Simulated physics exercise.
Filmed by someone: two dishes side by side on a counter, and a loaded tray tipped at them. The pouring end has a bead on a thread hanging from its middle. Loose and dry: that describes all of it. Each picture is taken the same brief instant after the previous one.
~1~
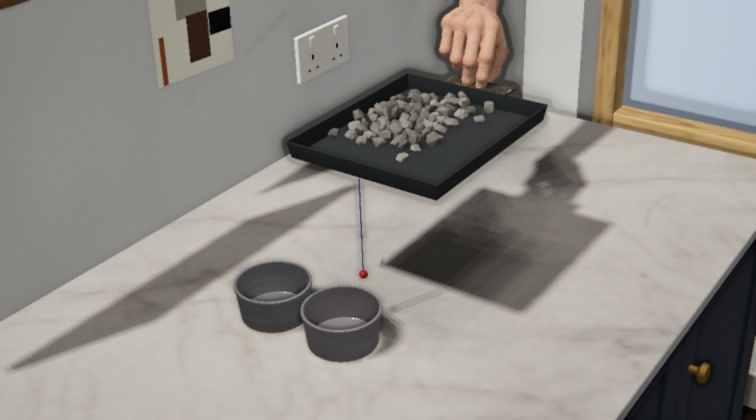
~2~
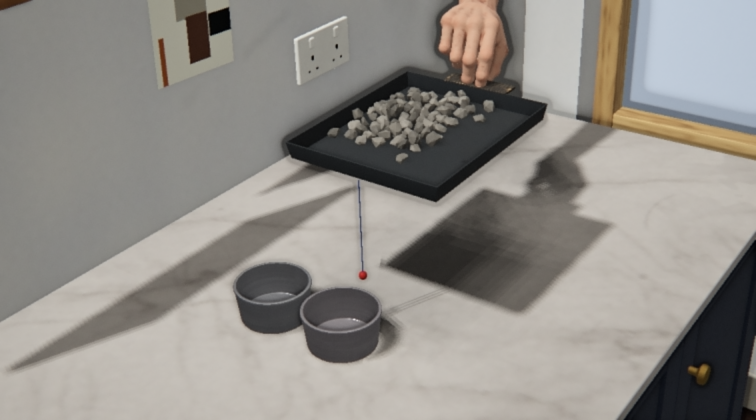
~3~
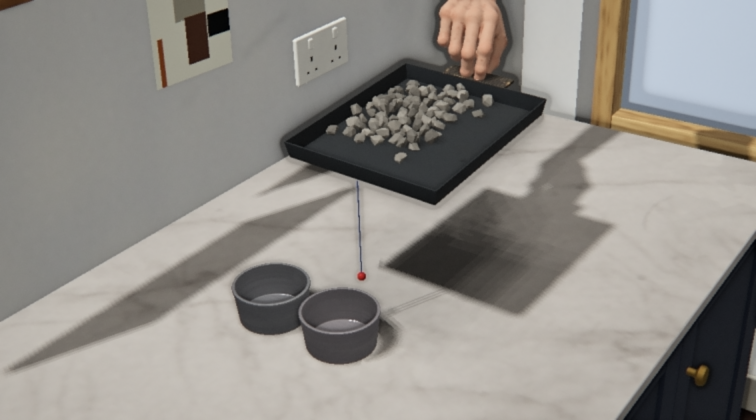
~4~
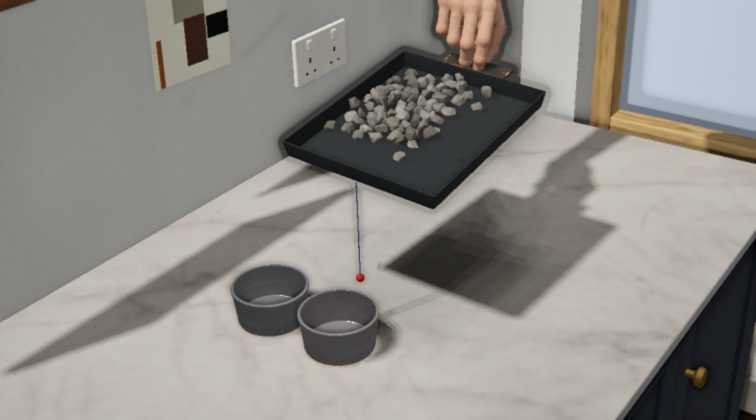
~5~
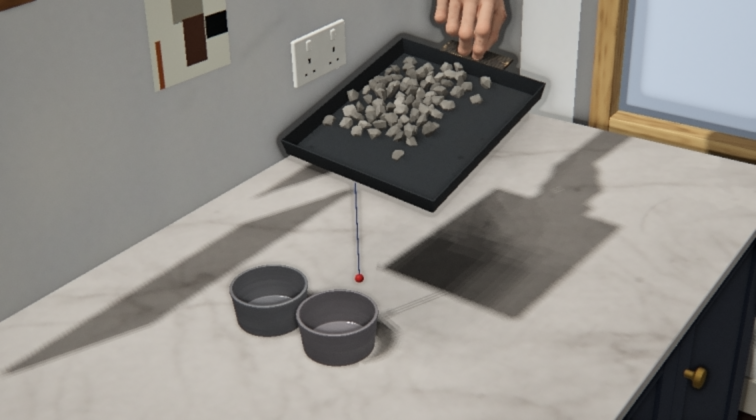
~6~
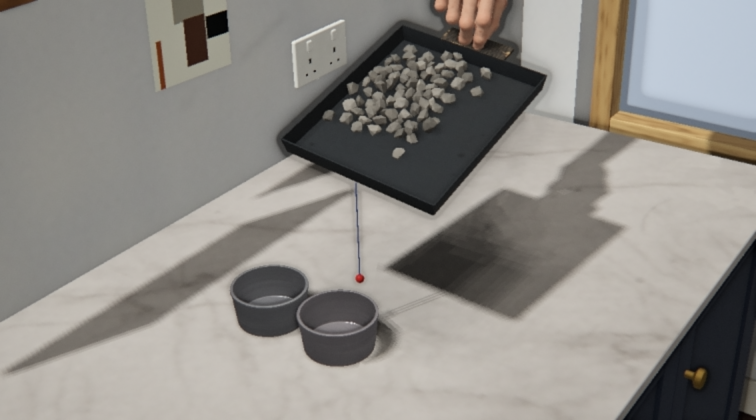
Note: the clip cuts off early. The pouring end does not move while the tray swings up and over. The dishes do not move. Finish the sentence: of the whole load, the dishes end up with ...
... less than half.
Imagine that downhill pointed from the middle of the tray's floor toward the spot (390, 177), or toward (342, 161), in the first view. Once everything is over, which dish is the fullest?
Tilt 1: Right-side dish. Tilt 2: Left-side dish.
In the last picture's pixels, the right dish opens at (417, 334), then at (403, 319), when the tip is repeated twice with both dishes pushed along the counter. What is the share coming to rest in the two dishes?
You'd get near 70 per cent and afterwards near 70 per cent.
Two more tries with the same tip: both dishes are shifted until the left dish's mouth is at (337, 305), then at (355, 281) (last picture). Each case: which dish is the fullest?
Well, first the dish at right, then the dish at right.
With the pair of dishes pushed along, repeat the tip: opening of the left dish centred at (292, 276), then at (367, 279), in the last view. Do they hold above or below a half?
Try 1: Not up to half; try 2: Not up to half.
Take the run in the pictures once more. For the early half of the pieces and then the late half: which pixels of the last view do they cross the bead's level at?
It passes near (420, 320) first and then near (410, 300).
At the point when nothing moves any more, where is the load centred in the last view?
Last view, centre at rest - approx. (413, 368).
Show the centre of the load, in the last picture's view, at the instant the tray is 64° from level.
The middle of the pieces sits at roughly (407, 184).
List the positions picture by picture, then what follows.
Corners of the pouring end near (291, 141) and (436, 183), level; middle of the load near (414, 120), bits of gravel; left dish near (249, 312); right dish near (318, 341); bead on its thread near (363, 274), in the first picture.
Corners of the pouring end near (290, 142) and (436, 185), level; middle of the load near (414, 119), in the second picture.
Corners of the pouring end near (289, 141) and (435, 188), tipped barely, lowest at the right corner; middle of the load near (413, 115), in the third picture.
Corners of the pouring end near (287, 141) and (433, 194), tipped a little, lowest at the right corner; middle of the load near (411, 109), in the fourth picture.
Corners of the pouring end near (285, 139) and (432, 198), tipped a little, lowest at the right corner; middle of the load near (410, 102), in the fifth picture.
Corners of the pouring end near (285, 138) and (433, 202), tipped clearly, lowest at the right corner; middle of the load near (410, 95); left dish near (246, 316); right dish near (314, 345), in the sixth picture.
Shortly afterwards, tray tipped steeply; all but a few on the tray; a little in the air.
Next, tray tipped past a quarter turn; near a quarter on the tray; a little in the right dish; near two thirds outside both; a little in the air.
Some moments later, tray tipped past a quarter turn; a little in the right dish; all but a few outside both.
In the end, tray tipped past a quarter turn; a little in the right dish; none at all in the left dish; all but a few outside both.
